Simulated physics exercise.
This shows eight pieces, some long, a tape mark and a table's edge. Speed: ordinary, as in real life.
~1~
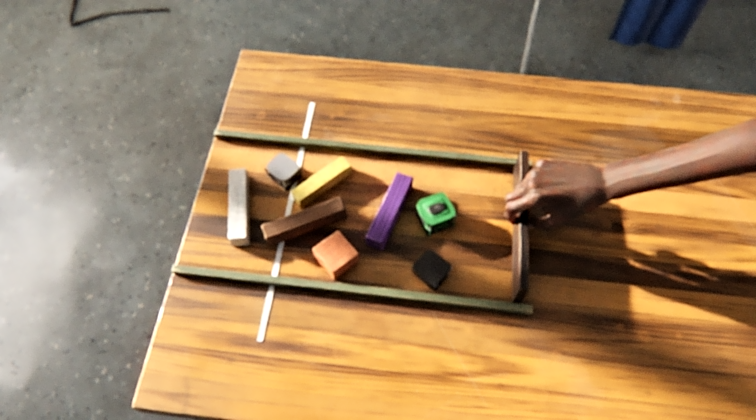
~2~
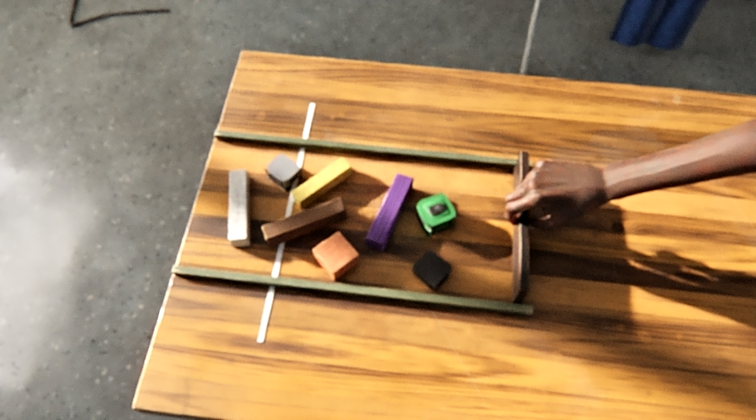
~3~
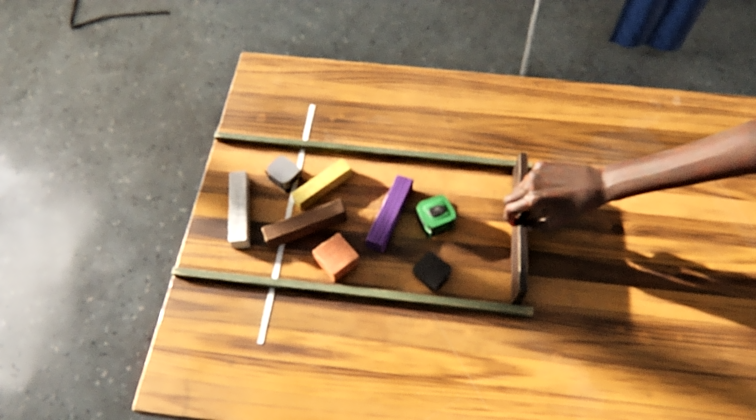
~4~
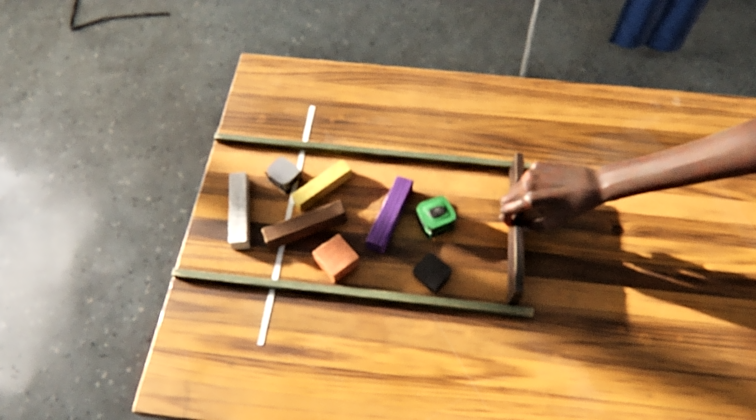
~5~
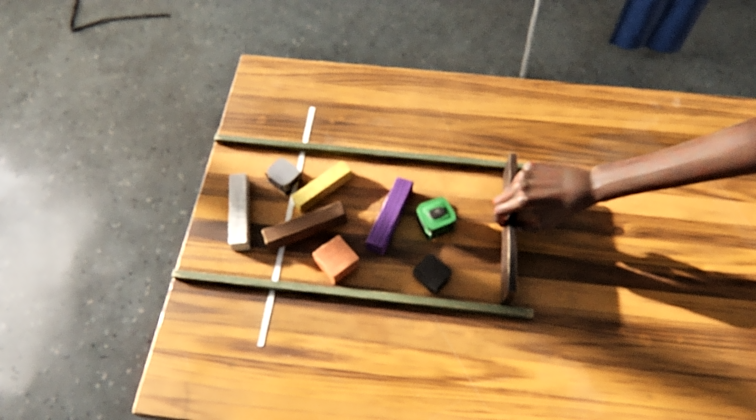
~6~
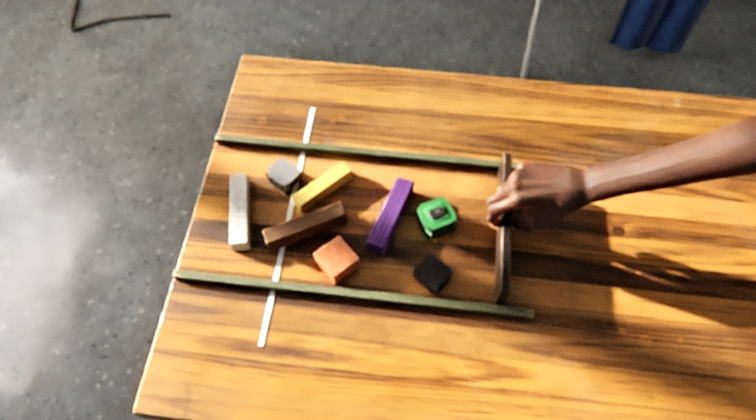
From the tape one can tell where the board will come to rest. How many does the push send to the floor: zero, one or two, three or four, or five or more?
Watch it: Nothing goes plunging down.
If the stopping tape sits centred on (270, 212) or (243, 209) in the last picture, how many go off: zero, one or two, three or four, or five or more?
First place: One to two; second place: Three or four.
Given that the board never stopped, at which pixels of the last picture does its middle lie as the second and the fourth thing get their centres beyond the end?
At (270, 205) for the second, at (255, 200) for the fourth.
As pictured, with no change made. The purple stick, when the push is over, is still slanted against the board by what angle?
The angle comes out near 0 degrees.
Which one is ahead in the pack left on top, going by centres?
White bar.
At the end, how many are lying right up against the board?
The count comes out at 2.
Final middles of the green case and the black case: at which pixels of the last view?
The green case stops around (276, 197); the black case around (263, 266).
Soon after, none off yet; white bar at rest near (240, 211); grey case at rest near (285, 177); brown stick at rest near (306, 227).
Then, none off yet; white bar moved a little near (229, 213); grey case moving near (276, 175); brown stick moved a little near (265, 229).
At rest, the number that fall off is zero.
